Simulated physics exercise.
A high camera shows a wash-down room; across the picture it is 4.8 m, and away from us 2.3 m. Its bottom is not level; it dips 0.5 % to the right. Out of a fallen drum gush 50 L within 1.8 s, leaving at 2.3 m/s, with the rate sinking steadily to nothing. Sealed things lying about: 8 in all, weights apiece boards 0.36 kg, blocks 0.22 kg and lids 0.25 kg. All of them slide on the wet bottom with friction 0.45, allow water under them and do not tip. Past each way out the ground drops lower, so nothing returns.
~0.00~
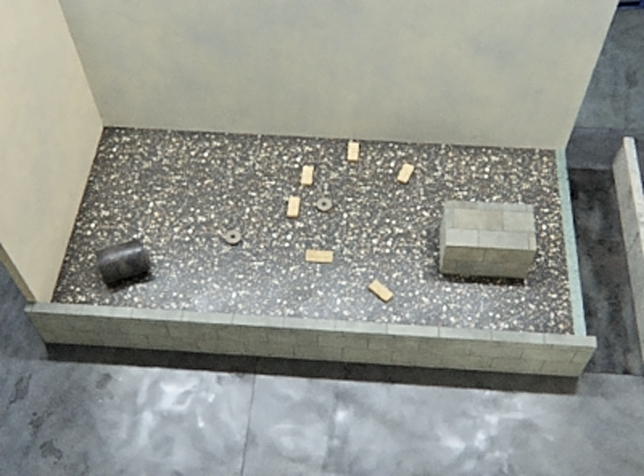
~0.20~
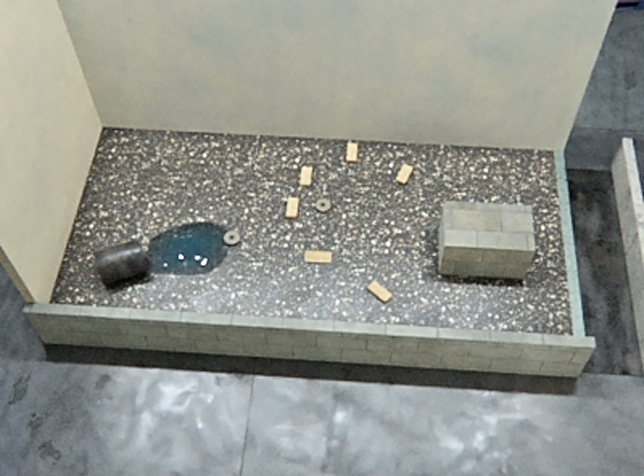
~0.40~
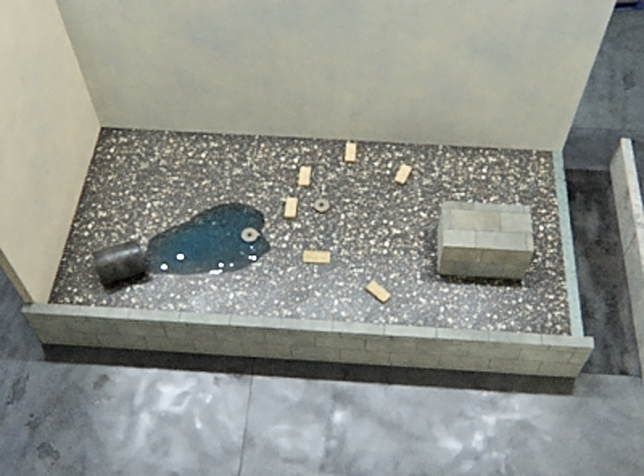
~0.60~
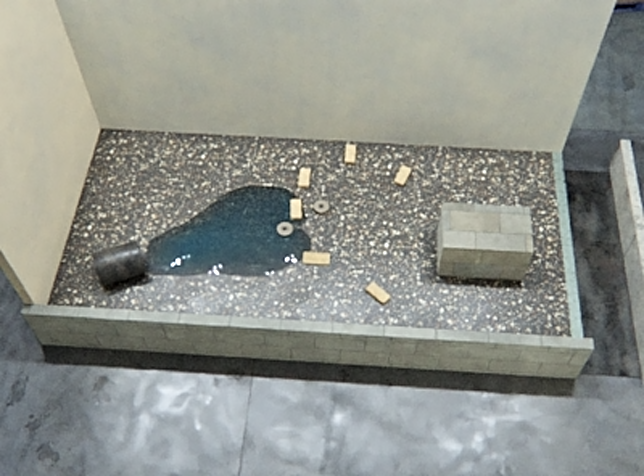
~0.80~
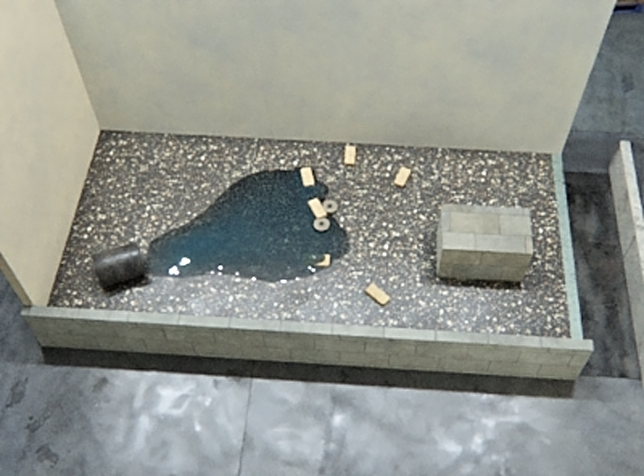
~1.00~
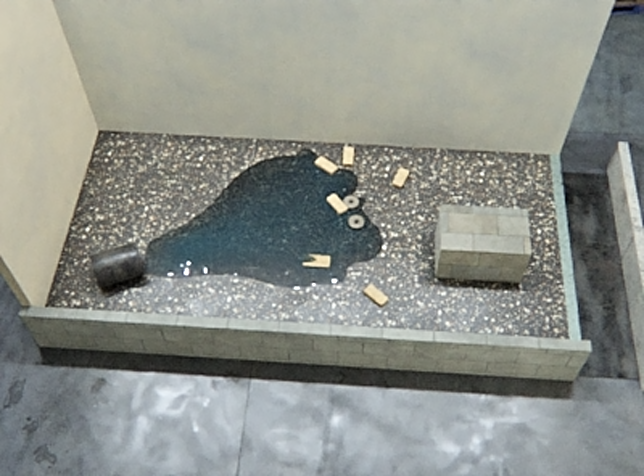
Dark blue water spreading rightward from a fallen drum across a speckled floor, carrying a round lid, then shifting pale blocks.
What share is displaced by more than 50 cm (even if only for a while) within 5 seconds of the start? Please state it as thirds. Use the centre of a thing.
The portion is no smaller than two thirds.
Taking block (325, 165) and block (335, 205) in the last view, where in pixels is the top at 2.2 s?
About (423, 154) for the first and (472, 168) for the second.
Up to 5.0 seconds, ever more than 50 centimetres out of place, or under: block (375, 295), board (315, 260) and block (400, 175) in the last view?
Taking them in order, the first is within the mark, the second beyond the mark and the third beyond the mark.
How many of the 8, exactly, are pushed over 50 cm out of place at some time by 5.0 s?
That comes to 7 in all.
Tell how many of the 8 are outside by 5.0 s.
6 of them.
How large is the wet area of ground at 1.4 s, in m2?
About 3.0 m2.
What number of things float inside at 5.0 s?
My tally comes to 0.
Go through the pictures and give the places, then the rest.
A lid at (233, 237), on the bottom; a block at (293, 206), on the bottom; water covers 0.0 m2; 0 of 8 have shifted, in the first picture.
A lid at (232, 237), on the bottom; a block at (292, 207) rests on the ground; water covers 0.3 m2; 0 of 8 have shifted, in the second picture.
A lid at (250, 235), on the bottom, 19 cm from its start; a block at (291, 207), on the bottom; 0.7 m2 under water; 1 of 8 have shifted, in the third picture.
A lid at (285, 229), afloat, 54 cm from its start; a block at (296, 209), on the bottom, 5 cm from its start; 1.1 m2 under water; 2 of 8 have shifted, in the fourth picture.
A lid at (322, 224), afloat, 91 cm from its start; a block at (317, 208) rests on the ground, 27 cm from its start; 1.6 m2 under water; 3 of 8 have shifted, in the fifth picture.
A lid at (356, 222), afloat, 127 cm from its start; a block at (337, 203), afloat, 49 cm from its start; water covers 2.2 m2; 4 of 8 have shifted, in the sixth picture.
After 1.4 s 4 of 8 are over 50 cm from their spots; 2 afloat.
After 2.2 s 7 of 8 are over 50 cm from their spots; 3 afloat.
After 3.5 s 7 of 8 are over 50 cm from their spots; 2 afloat.
After 5.0 s 7 of 8 are over 50 cm from their spots, and 7 have been at some point; 0 afloat.
